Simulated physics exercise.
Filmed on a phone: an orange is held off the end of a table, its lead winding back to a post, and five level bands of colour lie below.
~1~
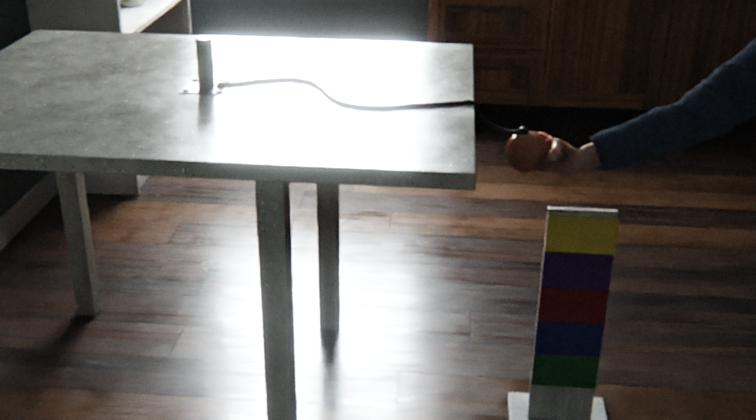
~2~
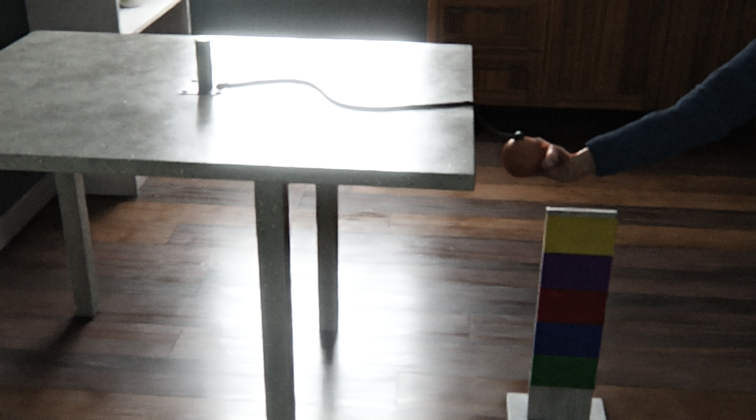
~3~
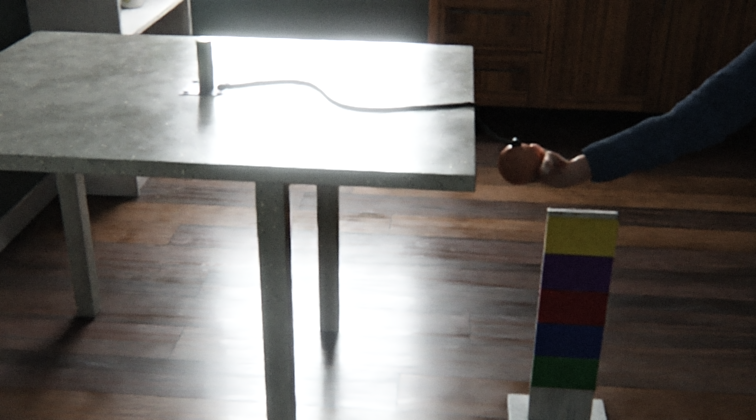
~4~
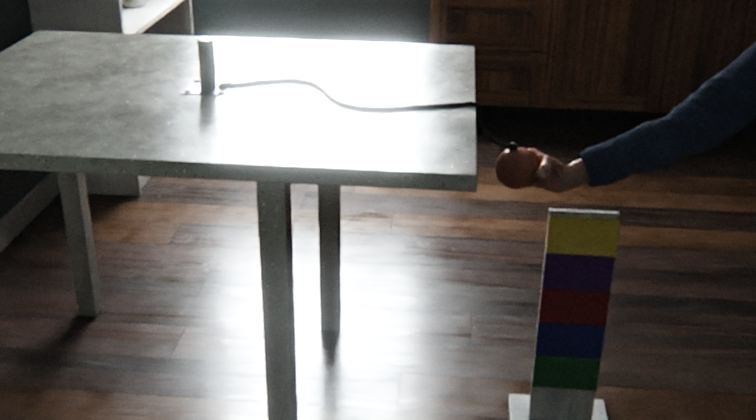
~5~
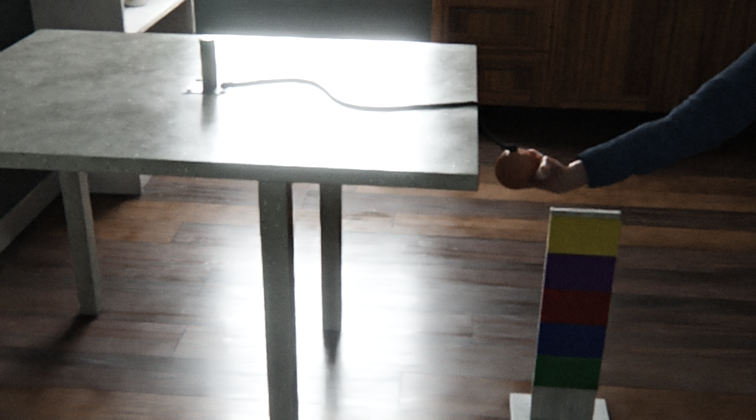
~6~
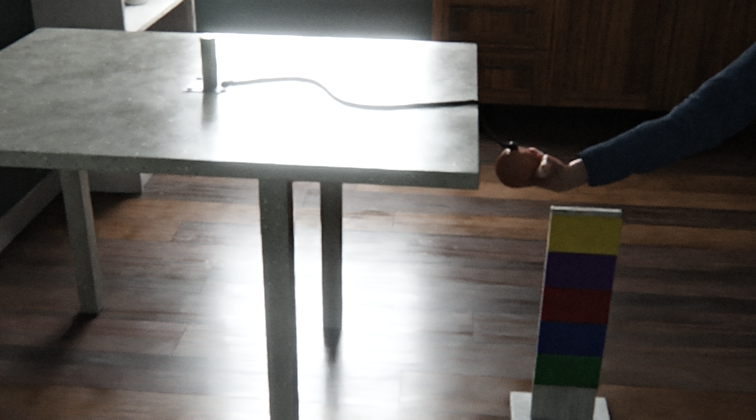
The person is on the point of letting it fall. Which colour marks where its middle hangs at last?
Yellow.
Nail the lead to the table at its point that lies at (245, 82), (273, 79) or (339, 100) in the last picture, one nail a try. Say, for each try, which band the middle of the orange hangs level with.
Each in turn comes out as yellow, yellow, none, it hangs higher.
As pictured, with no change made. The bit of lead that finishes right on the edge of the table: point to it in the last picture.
Look close to (428, 105) - that's the one.
A little later, orange near (449, 224); level with yellow.
Next, orange near (476, 231); level with yellow.
When it is over, orange near (468, 231); level with yellow. Its middle rests at the yellow band.
